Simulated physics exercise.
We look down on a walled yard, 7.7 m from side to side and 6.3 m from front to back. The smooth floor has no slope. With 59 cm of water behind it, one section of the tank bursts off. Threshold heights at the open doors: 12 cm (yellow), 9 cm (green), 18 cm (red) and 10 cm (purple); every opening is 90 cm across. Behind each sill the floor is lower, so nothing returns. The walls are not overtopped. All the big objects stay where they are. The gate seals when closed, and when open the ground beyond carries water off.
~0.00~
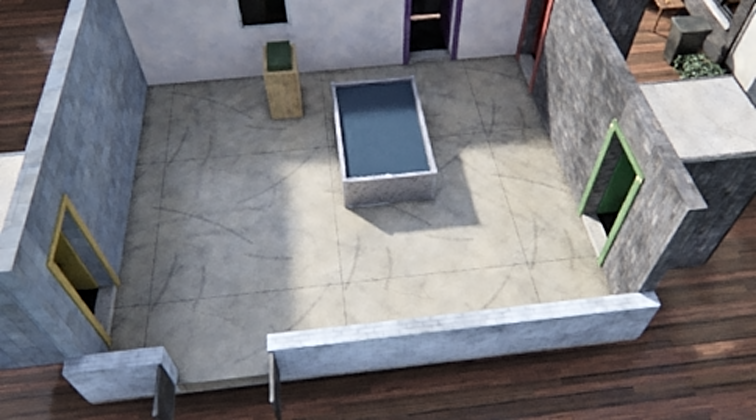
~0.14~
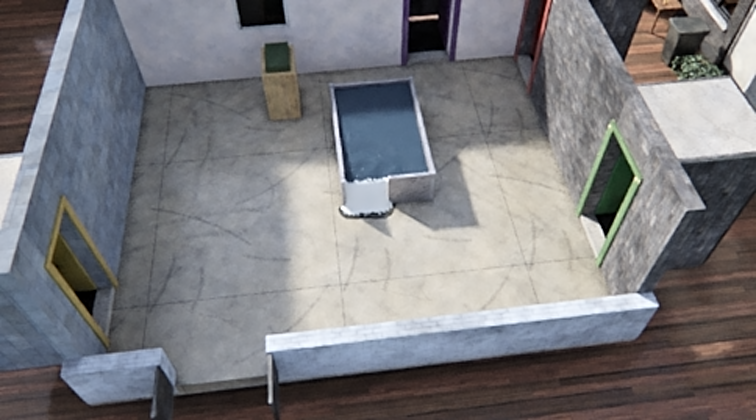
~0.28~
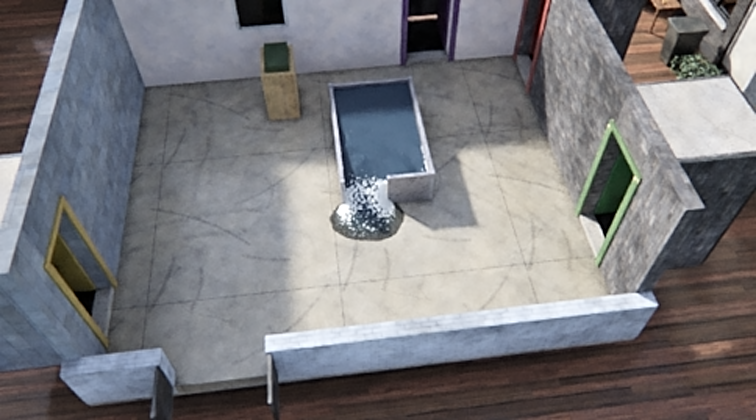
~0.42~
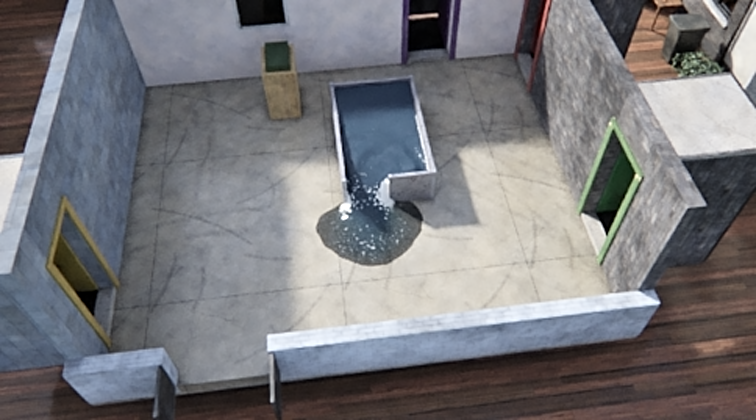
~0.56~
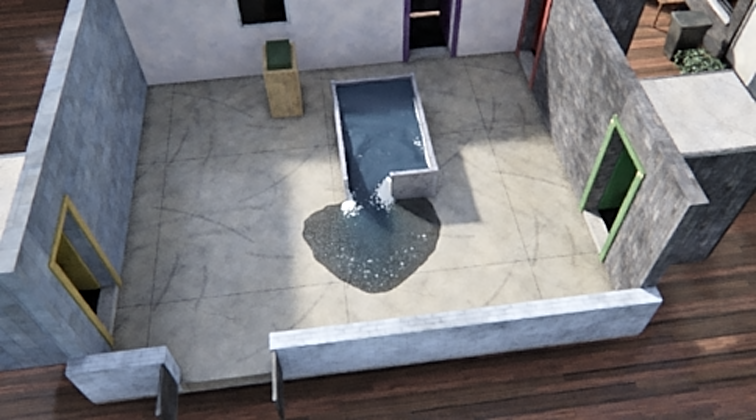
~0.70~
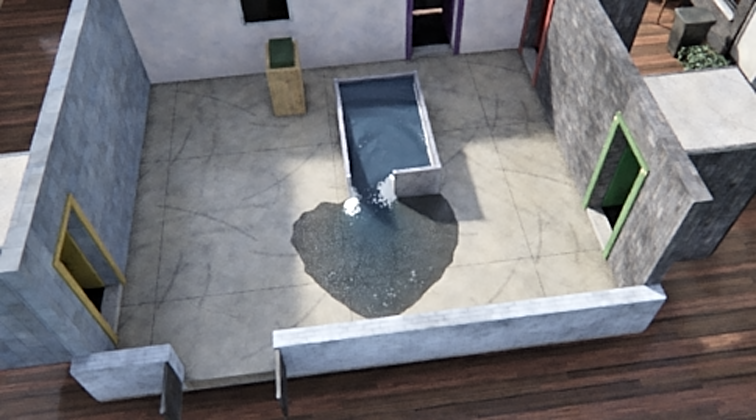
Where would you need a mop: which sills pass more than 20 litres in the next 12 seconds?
Within that time: At the yellow door it keeps below the limit; at the green door it stays under the limit; at the red door it stays under the limit; at the purple door it keeps below the limit.
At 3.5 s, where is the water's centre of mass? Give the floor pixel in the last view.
Around (375, 213).
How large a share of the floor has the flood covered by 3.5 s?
Some 30 per cent of it.
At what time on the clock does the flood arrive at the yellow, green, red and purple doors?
Yellow 3.2 s, green 3.4 s, red 6.0 s, purple 8.0 s.
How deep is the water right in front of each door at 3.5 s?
Depths in cm: Yellow 7, green 5, red 0, purple 0.
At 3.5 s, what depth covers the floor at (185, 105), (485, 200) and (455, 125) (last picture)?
In that order: 0, 0 and 0 cm.
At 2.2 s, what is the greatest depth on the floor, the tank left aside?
About 26 cm.
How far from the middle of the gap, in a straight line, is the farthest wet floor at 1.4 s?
Some 3.2 m out.
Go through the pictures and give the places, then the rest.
Still water, 59 cm deep, in the tank at (381, 129), in the first picture.
Water pours out at (367, 196) and has run 0.4 m, to (345, 212); typically 5 cm deep outside, 59 cm at the tank's back, in the second picture.
The front is at (380, 236), 0.7 m from the gap at (366, 197); 0.6 m2 of floor is under water; 59 cm left at the back of the tank, in the third picture.
The front is at (367, 261), 1.2 m from the gap at (368, 196); 1.4 m2 of floor is under water; 59 cm left at the back of the tank, in the fourth picture.
Water pours out at (369, 194) and has run 1.8 m, to (369, 288); typically 4 cm deep outside, 59 cm at the tank's back, in the fifth picture.
Water pours out at (373, 192) and has run 2.2 m, to (372, 313); typically 4 cm deep outside, 59 cm at the tank's back, in the sixth picture.
After 1.4 s water covers 20 % of the floor and is deepest (28 cm) near (365, 208); yellow door not reached, green door not reached, red door not reached, purple door not reached.
After 2.2 s water covers 25 % of the floor and is deepest (26 cm) near (365, 208); yellow door not reached, green door not reached, red door not reached, purple door not reached.
After 3.5 s water covers 30 % of the floor and is deepest (20 cm) near (114, 363); yellow door 7 cm at the sill, 0 L in, green door 5 cm at the sill, 0 L in, red door not reached, purple door not reached.
After 7.0 s water covers 65 % of the floor and is deepest (11 cm) near (608, 313); yellow door 9 cm at the sill, 1 L in, green door 8 cm at the sill, 1 L in, red door 2 cm at the sill, 0 L in, purple door not reached.
After 12.0 s water covers 95 % of the floor and is deepest (6 cm) near (318, 68); yellow door 5 cm at the sill, 2 L in, green door 5 cm at the sill, 1 L in, red door 5 cm at the sill, 0 L in, purple door 6 cm at the sill, 0 L in.
